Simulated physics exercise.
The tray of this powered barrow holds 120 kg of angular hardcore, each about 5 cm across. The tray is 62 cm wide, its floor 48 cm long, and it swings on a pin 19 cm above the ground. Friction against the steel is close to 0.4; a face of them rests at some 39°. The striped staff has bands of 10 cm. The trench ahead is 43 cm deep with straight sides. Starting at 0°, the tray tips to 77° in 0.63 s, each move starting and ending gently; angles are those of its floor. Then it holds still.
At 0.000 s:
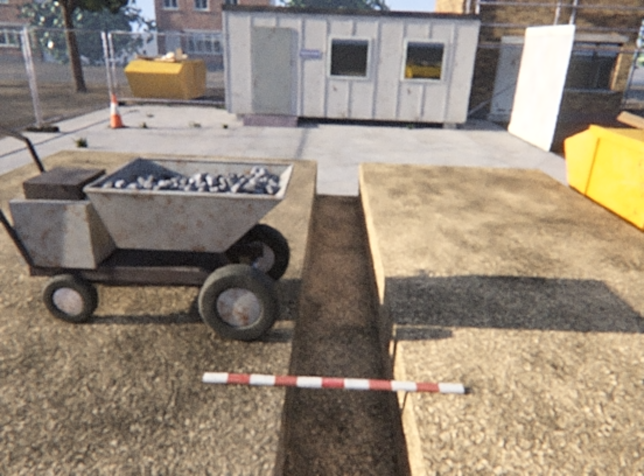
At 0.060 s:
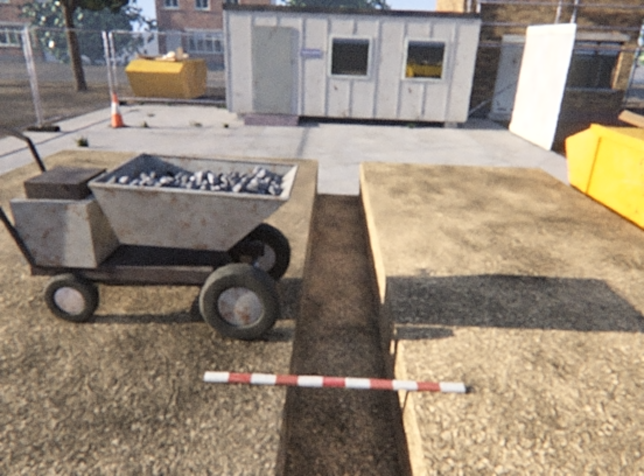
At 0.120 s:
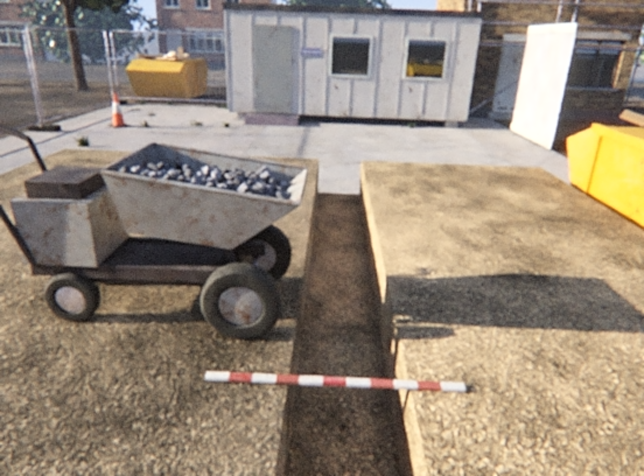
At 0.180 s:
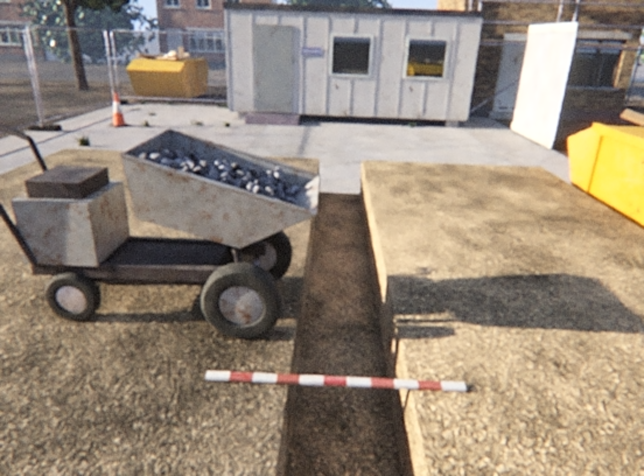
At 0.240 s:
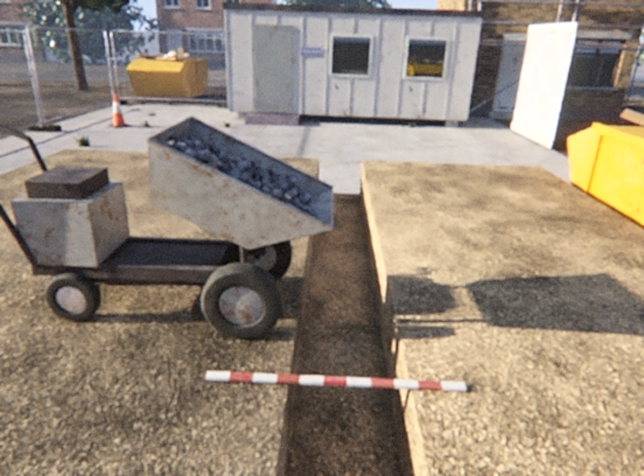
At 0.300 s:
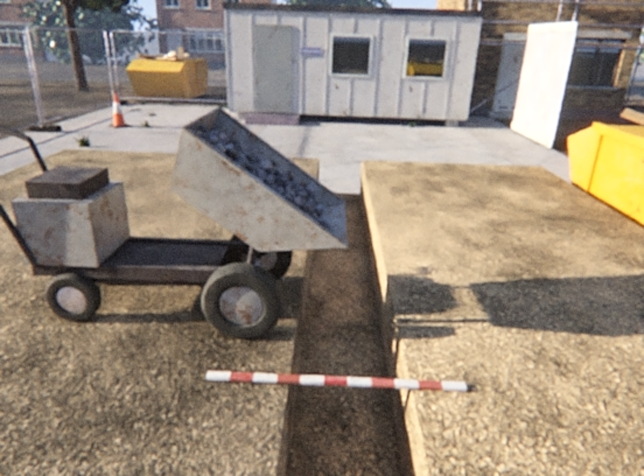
A metal tray of grey stones tilts steeply to the right on a small wheeled barrow.
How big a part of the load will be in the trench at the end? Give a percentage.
Roughly 54 per cent ends in the trench.
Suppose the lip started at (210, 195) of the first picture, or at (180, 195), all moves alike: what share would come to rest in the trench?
First some 100, then 95 per cent.
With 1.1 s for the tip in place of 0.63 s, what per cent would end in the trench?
In that case some 70 per cent.
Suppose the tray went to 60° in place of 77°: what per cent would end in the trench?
It would be near 40 per cent.
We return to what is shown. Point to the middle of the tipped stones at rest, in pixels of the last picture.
Their middle is at about (387, 354).
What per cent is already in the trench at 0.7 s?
About 25 per cent by then.
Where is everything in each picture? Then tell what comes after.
In the first frame, the tray is at 0°, its lip at (283, 198); the top of the load is at (228, 178).
In the second frame, lip at (288, 199), floor tilted 2°, highest stones at (230, 177); the stones move at 0.4 m/s on average.
In the third frame, lip at (300, 204), floor tilted 7°, highest stones at (193, 171); the stones move at 0.9 m/s on average.
In the fourth frame, the tray is at 15°, its lip at (316, 214); the top of the load is at (179, 158); the stones move at 1.3 m/s on average.
In the fifth frame, the tray is at 25°, its lip at (332, 228); the top of the load is at (191, 146); the stones move at 1.6 m/s on average.
In the sixth frame, the tray is at 36°, its lip at (347, 246); the top of the load is at (214, 138); the stones move at 1.7 m/s on average.
After 0.5 s the floor is at 65°; 100 % in the tray; the foremost stones are at (357, 259).
After 0.7 s the floor is at 77°; 52 % in the tray, 26 % in the trench, 22 % past the trench; the foremost stones are at (437, 321).
After 1.1 s the floor is at 77°; 1 % in the tray, 51 % in the trench, 47 % past the trench; the foremost stones are at (619, 339).
After 3.0 s the floor is at 77°; 0 % in the tray, 54 % in the trench, 46 % past the trench; the foremost stones are past the picture's edge.
